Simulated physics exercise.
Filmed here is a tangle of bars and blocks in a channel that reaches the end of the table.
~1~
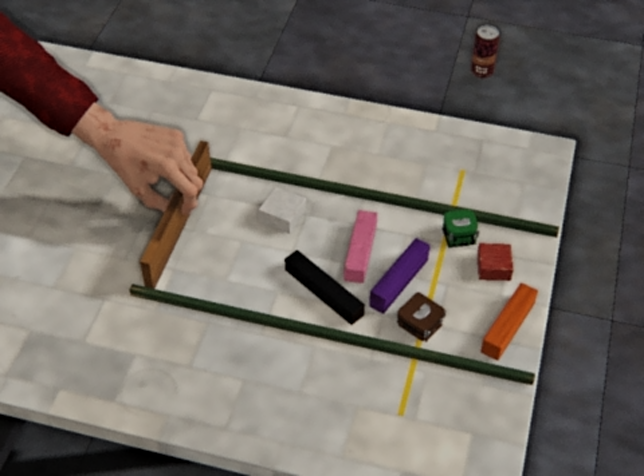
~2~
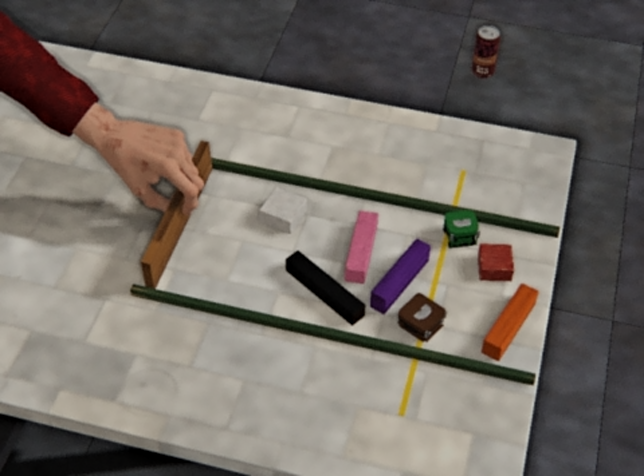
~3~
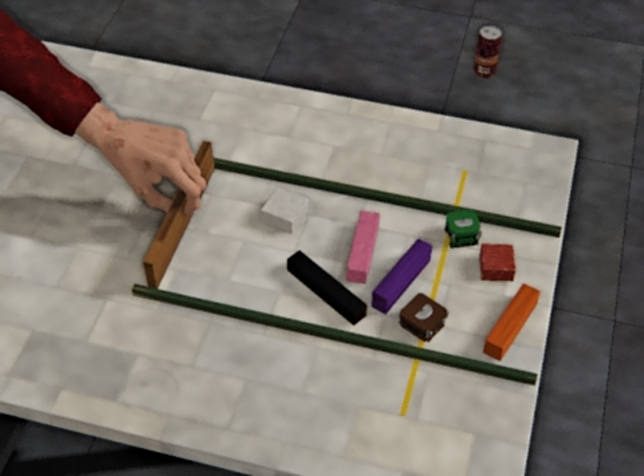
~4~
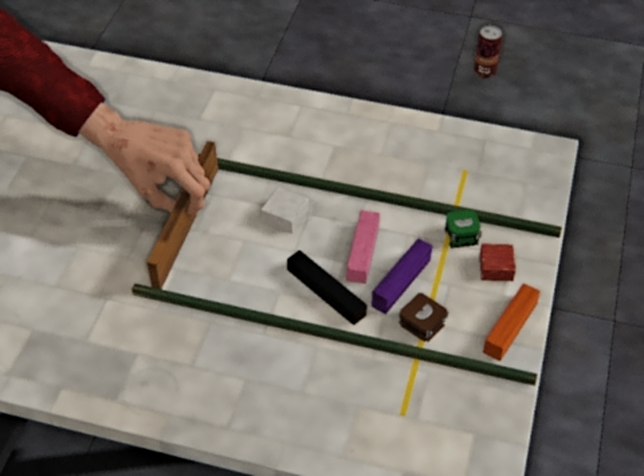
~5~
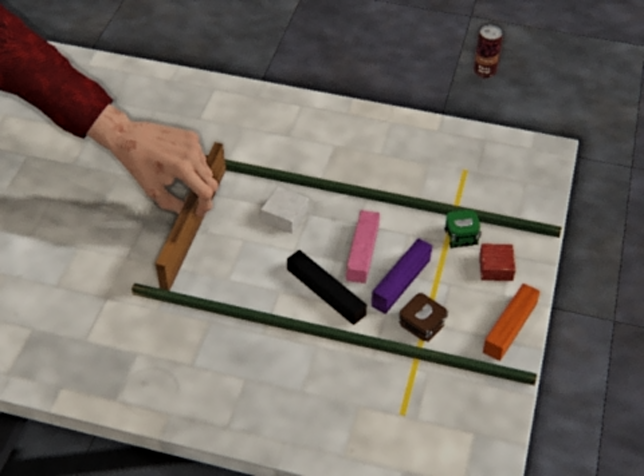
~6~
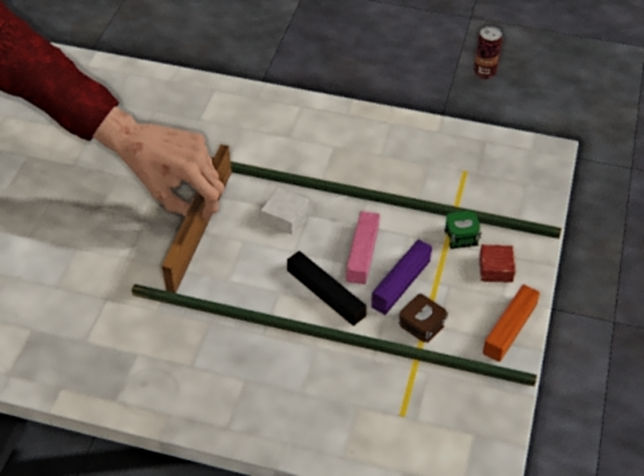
To begin with, a hand in a red sleeve holds a wooden board upright at the left of a channel between two green rails, where colored bars and blocks lie scattered. The hand then slides the board slightly to the right, while the pieces show no clear movement.
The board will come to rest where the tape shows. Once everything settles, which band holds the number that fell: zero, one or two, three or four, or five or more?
Most likely, none whatsoever will tumble down.
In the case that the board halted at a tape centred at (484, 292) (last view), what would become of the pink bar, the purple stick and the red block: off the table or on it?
Well, the pink bar stays where it is, the purple stick stays where it is, and the red block? It comes off.
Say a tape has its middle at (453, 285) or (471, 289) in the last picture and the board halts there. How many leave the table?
1 and 2 down on the floor.
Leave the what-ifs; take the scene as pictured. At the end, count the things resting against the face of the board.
The count in contact is 2.
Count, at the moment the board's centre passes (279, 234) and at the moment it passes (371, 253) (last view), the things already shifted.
It comes to 1 for the first spot, 5 for the other.
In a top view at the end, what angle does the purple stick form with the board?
Near 20 degrees.
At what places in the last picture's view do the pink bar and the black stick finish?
The pink bar at (483, 274), the black stick at (470, 325).
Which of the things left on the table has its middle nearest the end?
The orange stick finishes closest.
A little later, none off yet; orange stick at rest near (512, 323); red block at rest near (497, 263); green case at rest near (462, 230).
When it is over, the number that fall off is zero.
